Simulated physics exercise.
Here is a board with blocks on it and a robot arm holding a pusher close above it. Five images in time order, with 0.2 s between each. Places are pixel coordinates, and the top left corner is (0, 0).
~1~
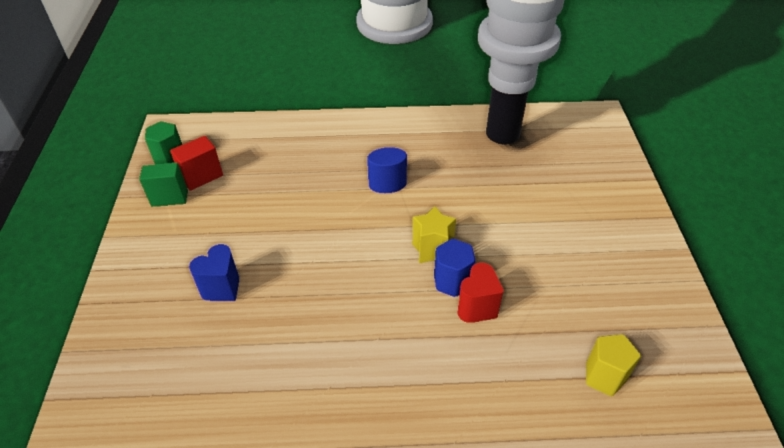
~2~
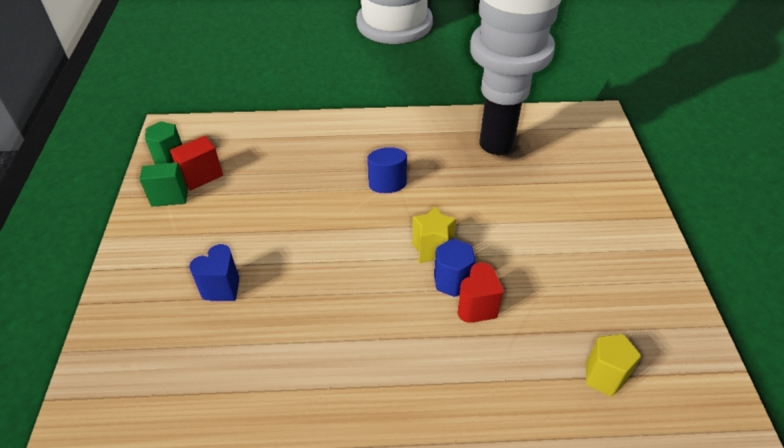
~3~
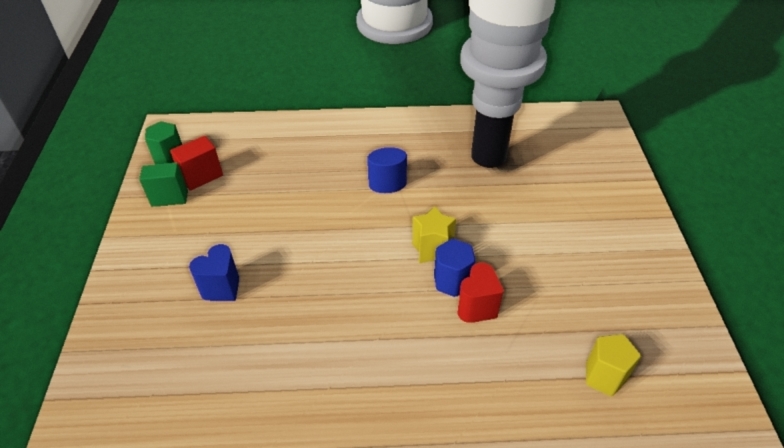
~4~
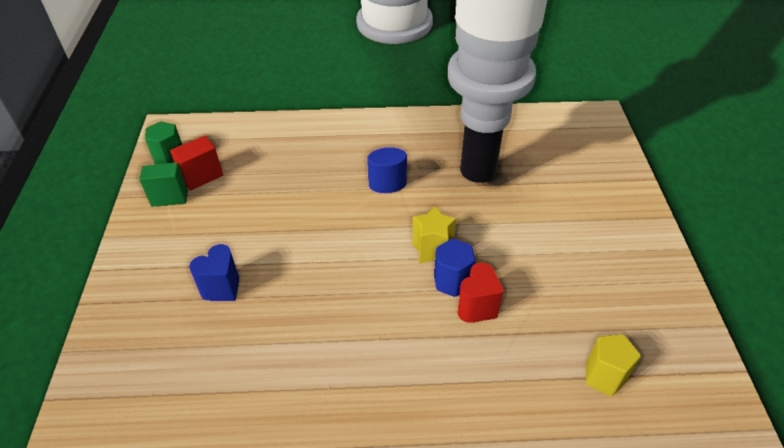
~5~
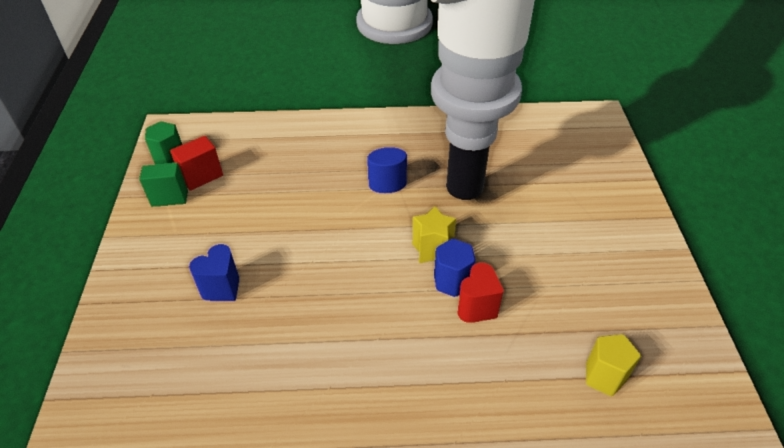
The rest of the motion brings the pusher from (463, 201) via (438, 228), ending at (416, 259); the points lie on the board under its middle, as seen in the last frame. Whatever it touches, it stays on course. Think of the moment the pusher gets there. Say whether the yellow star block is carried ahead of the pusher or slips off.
I'd say it is still being pushed.
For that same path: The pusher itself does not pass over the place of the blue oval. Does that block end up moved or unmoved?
It keeps its position.
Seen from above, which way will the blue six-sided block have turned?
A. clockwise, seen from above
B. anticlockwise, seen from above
Option B.
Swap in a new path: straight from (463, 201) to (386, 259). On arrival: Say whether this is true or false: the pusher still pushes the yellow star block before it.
The statement is false.
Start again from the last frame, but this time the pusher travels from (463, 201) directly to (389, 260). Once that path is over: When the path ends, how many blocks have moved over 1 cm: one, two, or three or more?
That push would leave one block displaced by more than about 1 cm.
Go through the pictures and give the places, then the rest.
Tip of the pusher at (503, 134), middles of tops, blue oval at (387, 156), yellow star block at (435, 222), blue six-sided block at (456, 254), in the first picture.
Pusher at (497, 144), nothing pushed, in the second picture.
Pusher at (489, 156), nothing pushed, in the third picture.
Pusher at (478, 171), nothing pushed, in the fourth picture.
Pusher at (465, 187), blue oval at (387, 156), yellow star block at (435, 222), blue six-sided block at (456, 254), in the fifth picture.
On the path given first. Halfway along, pusher at (439, 214); yellow star block at (431, 227), turned 15° anticlockwise.
At the end, pusher at (417, 245); blue oval unmoved; yellow star block at (409, 259), turned 25° anticlockwise; blue six-sided block at (456, 261), turned 25° anticlockwise.
